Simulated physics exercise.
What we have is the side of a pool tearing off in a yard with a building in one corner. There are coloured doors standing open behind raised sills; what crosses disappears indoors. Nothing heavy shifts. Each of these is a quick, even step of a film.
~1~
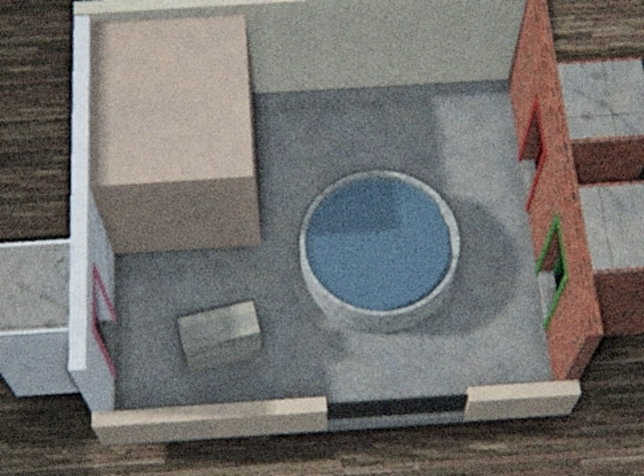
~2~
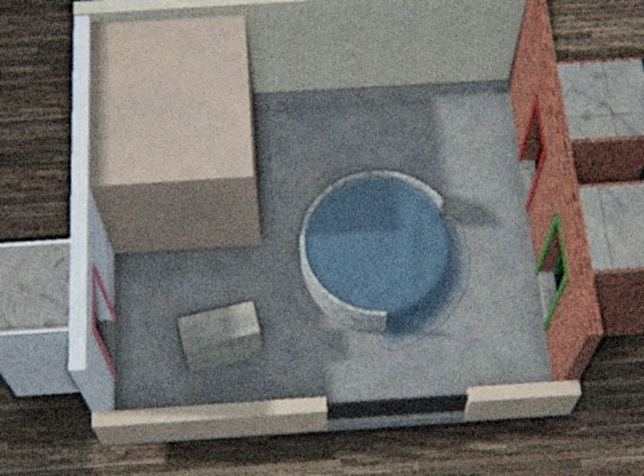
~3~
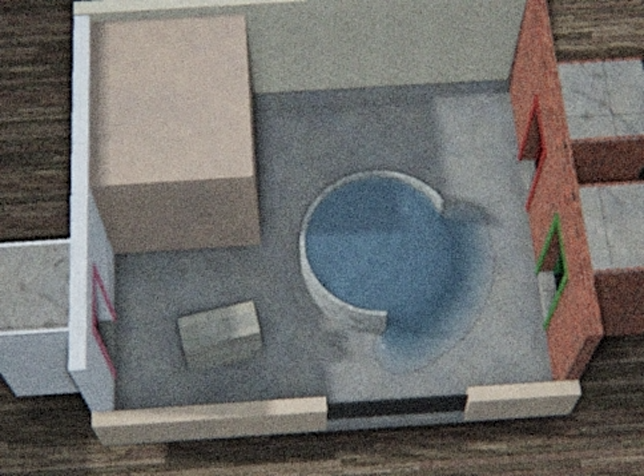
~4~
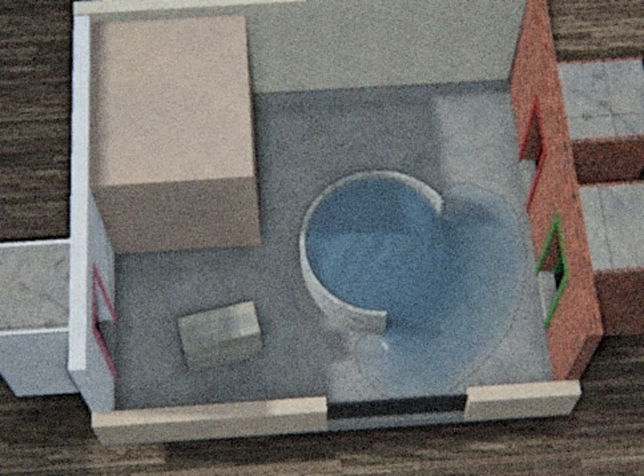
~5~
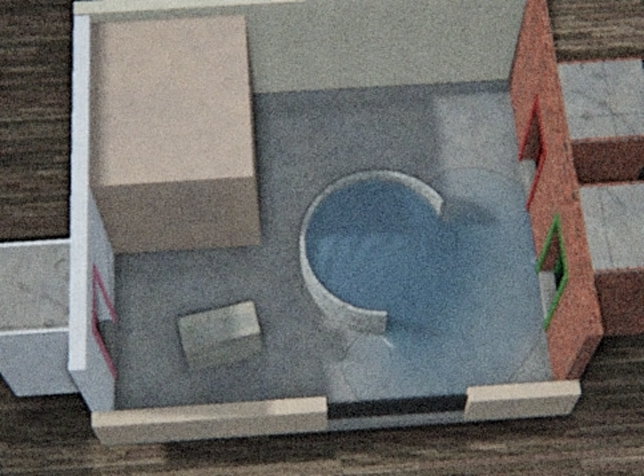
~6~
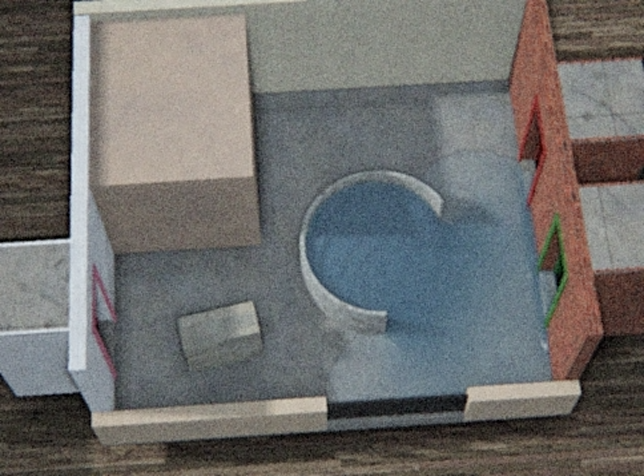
Water bursts from the round pool's broken right side and spreads toward the red-brick wall.
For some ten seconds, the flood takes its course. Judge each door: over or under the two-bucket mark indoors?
My call: Green door, over; red door, over; pink door, under.
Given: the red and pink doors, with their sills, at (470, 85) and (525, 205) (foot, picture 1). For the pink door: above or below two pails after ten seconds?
From what I can tell, the pink door tops the mark.
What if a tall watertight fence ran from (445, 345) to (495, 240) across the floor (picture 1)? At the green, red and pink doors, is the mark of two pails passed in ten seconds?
I'd say green admits under the limit, red admits over the limit, and pink admits under the limit.
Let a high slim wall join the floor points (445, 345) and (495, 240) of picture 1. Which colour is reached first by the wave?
First: The door marked red.
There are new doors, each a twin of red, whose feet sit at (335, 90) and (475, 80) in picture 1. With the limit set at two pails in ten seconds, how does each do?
Lab note, doors in listed order: Under the limit, over the limit.
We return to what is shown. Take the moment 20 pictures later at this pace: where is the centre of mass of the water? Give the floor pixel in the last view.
It is near (427, 289).
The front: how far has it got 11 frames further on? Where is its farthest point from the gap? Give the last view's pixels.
Best guess: Near (192, 419).
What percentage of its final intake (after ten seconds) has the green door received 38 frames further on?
Something like 100 in a hundred.
A moment on, water covers 30 % of the floor; the green door over two buckets in, the red door over two buckets in, the pink door not reached.
Next, water covers 45 % of the floor; the green door far over two buckets in, the red door over two buckets in, the pink door not reached.
Then, water covers 65 % of the floor; the green door far over two buckets in, the red door over two buckets in, the pink door not reached.
Later, water covers 95 % of the floor; the green door far over two buckets in, the red door over two buckets in, the pink door under two buckets in.
In the end, water covers 100 % of the floor; the green door far over two buckets in, the red door over two buckets in, the pink door under two buckets in.
